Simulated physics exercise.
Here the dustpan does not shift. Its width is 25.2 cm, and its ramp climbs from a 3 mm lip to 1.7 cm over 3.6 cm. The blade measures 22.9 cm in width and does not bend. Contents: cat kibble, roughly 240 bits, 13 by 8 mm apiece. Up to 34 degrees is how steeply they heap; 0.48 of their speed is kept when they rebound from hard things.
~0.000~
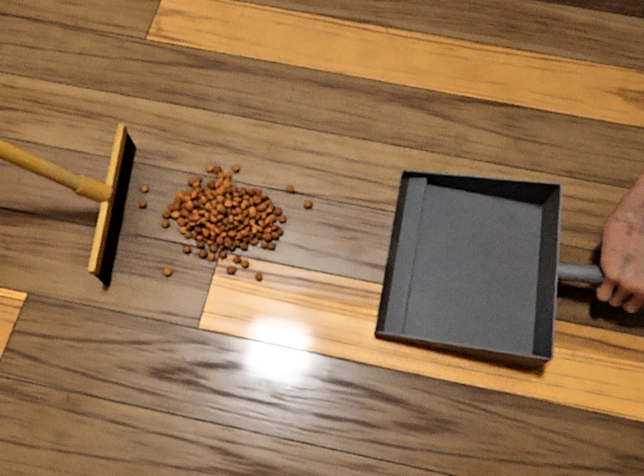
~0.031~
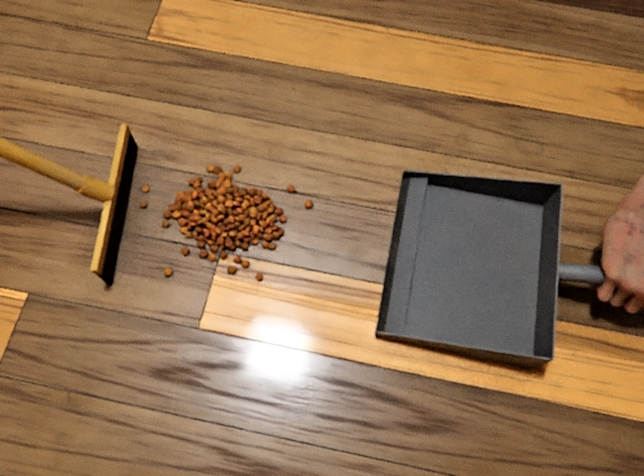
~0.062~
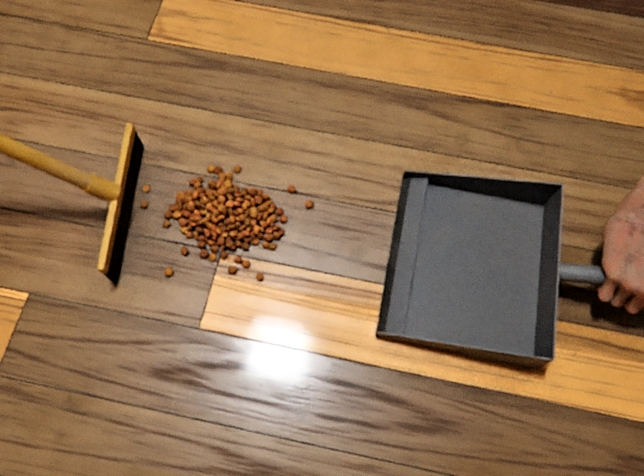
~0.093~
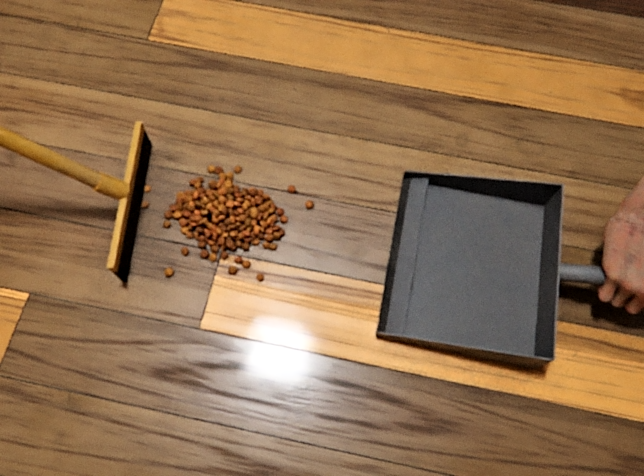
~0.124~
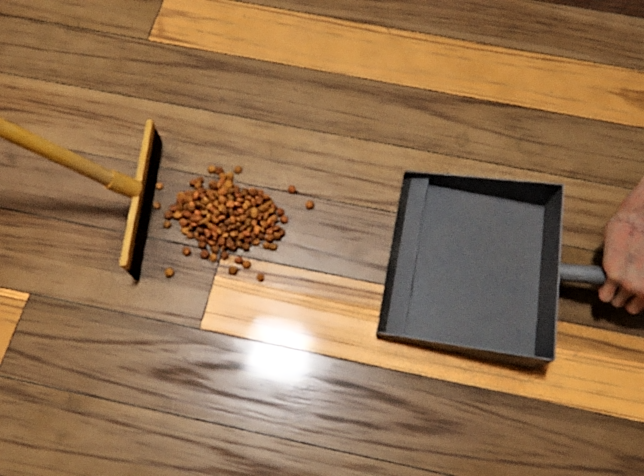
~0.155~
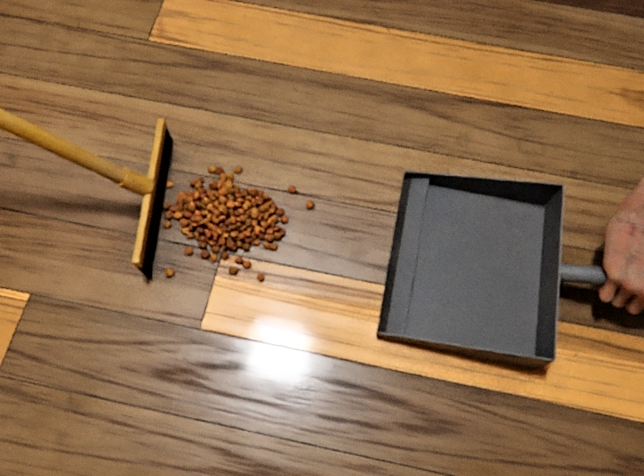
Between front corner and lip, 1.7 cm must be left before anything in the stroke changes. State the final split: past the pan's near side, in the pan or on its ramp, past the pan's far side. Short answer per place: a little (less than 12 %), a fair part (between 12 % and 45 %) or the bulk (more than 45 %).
Near side - a little, pan - a fair part, far side - a fair part.
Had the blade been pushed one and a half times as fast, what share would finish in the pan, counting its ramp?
I'd put it at roughly 25 per cent.
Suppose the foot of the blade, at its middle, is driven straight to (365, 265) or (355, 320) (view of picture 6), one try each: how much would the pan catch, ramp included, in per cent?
About 25 and 10 per cent.
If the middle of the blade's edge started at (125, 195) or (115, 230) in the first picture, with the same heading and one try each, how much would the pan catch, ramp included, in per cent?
Around 15 percent, then around 20 percent.
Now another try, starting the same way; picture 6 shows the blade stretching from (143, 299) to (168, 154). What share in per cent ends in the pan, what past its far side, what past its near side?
Split: Pan = 5, far = 0, near = 10.
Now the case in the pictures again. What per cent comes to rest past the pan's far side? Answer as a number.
About 35 %.
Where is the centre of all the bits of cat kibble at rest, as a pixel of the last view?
Roughly (397, 194).
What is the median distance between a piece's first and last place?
28 cm or thereabouts.
After 0.48 s, middle of the blade 20 cm from the lip; 0 % over the lip, far side 0 %, near side 0 %.
Then, at 0.69 s, middle of the blade 10 cm from the lip; 0 % over the lip, far side 20 %, near side 0 %.
After 1.02 s, middle of the blade 3 cm from the lip; 20 % over the lip, far side 35 %, near side 0 %.
In the end, at 1.5 s, near side 0 %, pan 20 %, far side 35 %, in front of the lip or behind the blade 45 %.
